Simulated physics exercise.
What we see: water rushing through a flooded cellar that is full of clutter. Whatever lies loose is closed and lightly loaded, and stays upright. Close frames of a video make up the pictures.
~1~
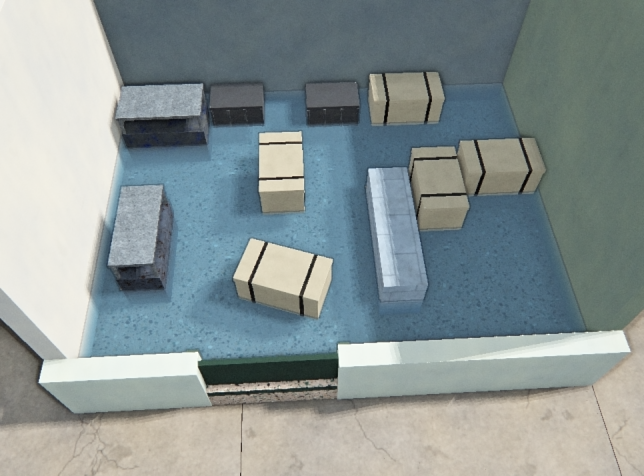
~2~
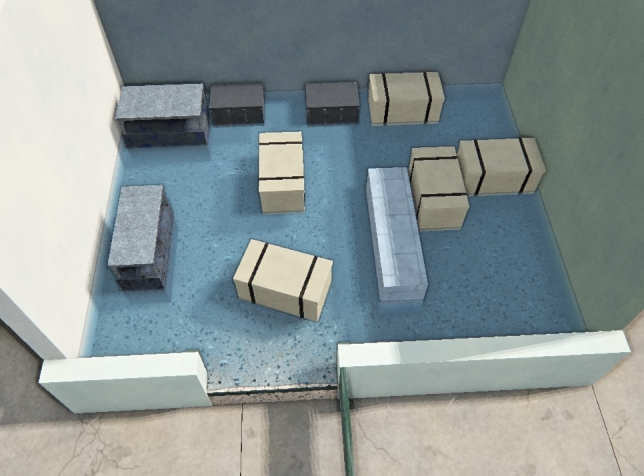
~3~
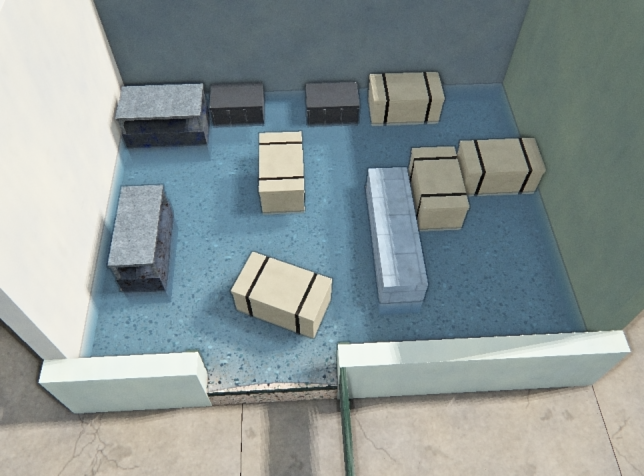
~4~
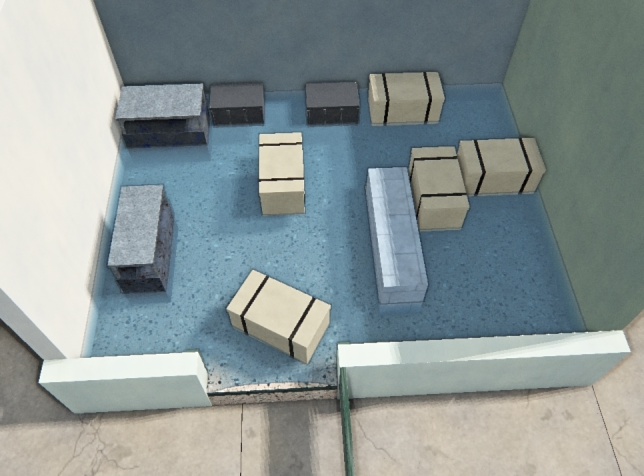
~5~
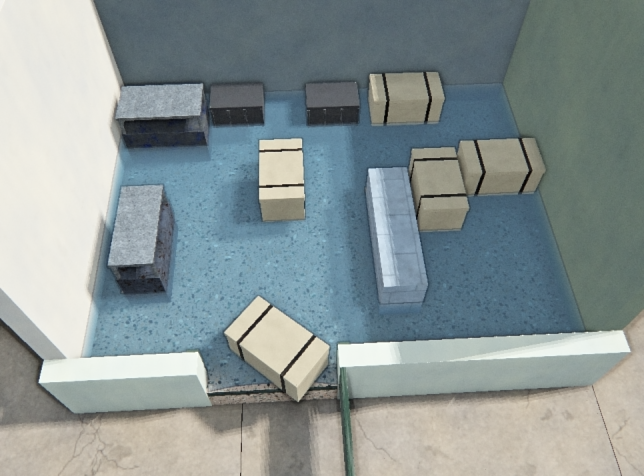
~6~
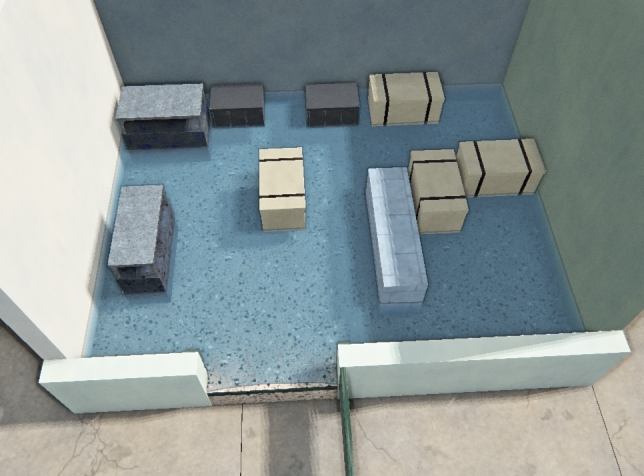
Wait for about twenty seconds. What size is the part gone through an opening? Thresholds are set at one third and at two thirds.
Fraction: One third to two thirds.
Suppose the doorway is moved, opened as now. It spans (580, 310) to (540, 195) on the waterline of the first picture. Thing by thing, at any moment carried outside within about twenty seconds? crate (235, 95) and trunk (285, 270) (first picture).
One by one, the outcome is not removed and flushed out.
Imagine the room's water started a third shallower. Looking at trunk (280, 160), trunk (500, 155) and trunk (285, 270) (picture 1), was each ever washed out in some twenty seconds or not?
In sequence they are removed, not removed and removed.
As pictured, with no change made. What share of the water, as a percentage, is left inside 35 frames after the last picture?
That comes to roughly 44 parts in a hundred.
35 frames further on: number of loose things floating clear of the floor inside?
The total is 5.
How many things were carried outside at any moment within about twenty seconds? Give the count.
The number is 4.
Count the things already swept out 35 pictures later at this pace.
The count is 2.
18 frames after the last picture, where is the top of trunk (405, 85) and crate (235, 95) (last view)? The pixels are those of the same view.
Close to (354, 108) and (229, 154).
A moment on, 1 of 7 are out; 6 afloat.
Next, 2 of 7 are out; 5 afloat.
Later, 2 of 7 are out; 5 afloat.
In the end, 4 of 7 are out; 3 afloat.
